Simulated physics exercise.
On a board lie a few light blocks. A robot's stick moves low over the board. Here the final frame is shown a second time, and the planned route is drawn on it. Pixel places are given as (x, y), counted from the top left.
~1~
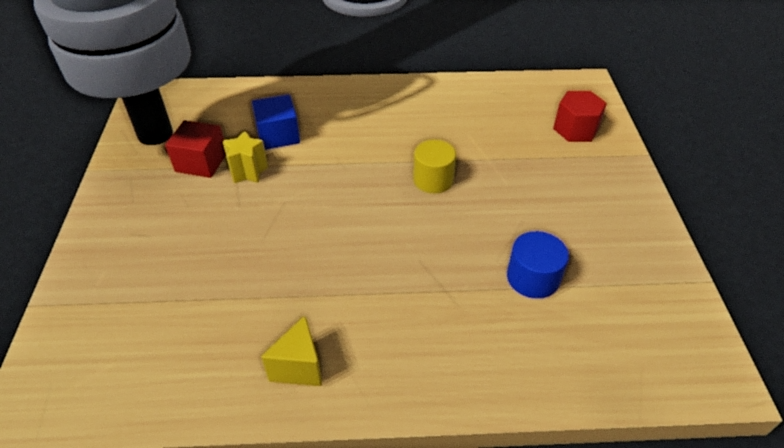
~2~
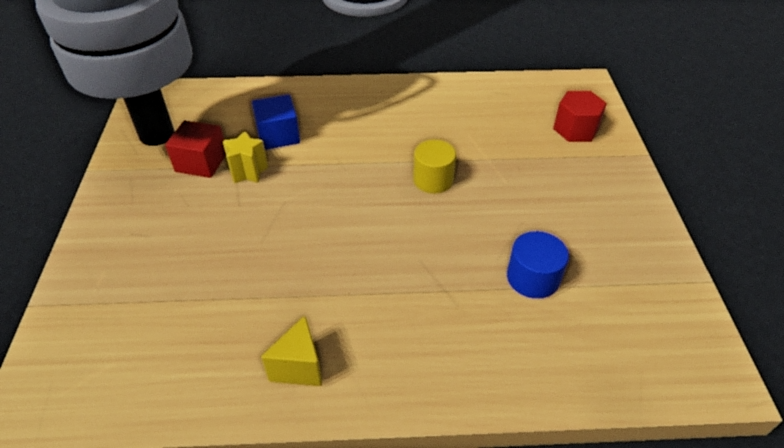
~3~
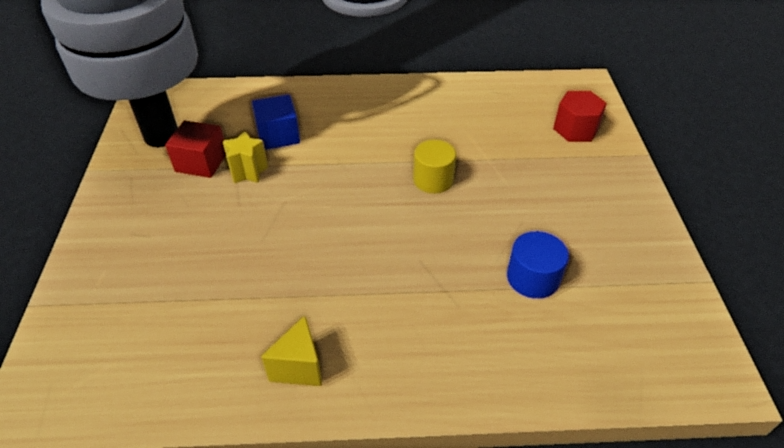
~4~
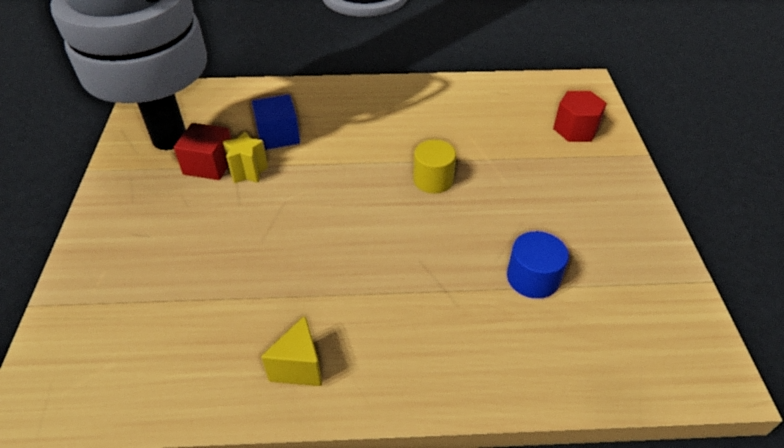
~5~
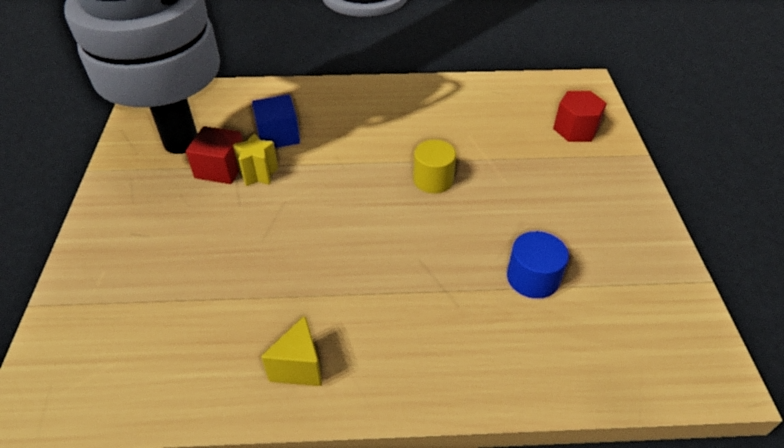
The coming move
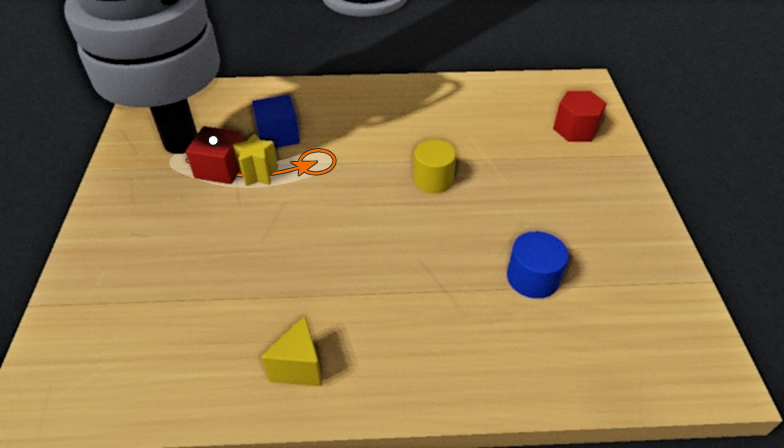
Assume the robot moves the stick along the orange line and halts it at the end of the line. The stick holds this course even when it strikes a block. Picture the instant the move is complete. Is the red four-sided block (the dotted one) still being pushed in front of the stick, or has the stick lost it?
No longer ahead of the stick.
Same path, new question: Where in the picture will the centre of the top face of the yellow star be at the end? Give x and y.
Just about (364, 171).
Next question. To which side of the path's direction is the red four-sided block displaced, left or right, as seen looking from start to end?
Right side.
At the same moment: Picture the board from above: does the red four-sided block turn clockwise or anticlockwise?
With the clock.
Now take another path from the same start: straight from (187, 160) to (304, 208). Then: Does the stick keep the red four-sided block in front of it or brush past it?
Kept ahead.
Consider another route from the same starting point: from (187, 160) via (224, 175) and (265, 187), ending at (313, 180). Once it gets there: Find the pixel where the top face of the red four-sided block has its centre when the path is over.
I'd place it at (344, 165), taking the centre of its top.
Drawn move, from (187, 160) by way of (226, 173) and (272, 174) to (317, 162); the dot is on the red four-sided block.
On the path given first. One third of the way, stick (222, 156); red four-sided block (254, 155); yellow star (295, 154), turned 35° anticlockwise.
Two thirds of the way, stick (270, 156); red four-sided block (301, 158), turned 20° clockwise; yellow star (342, 162), turned 25° anticlockwise.
At the end, stick (315, 145); red four-sided block (328, 158), turned 45° clockwise; yellow star (364, 171); blue four-sided block still.
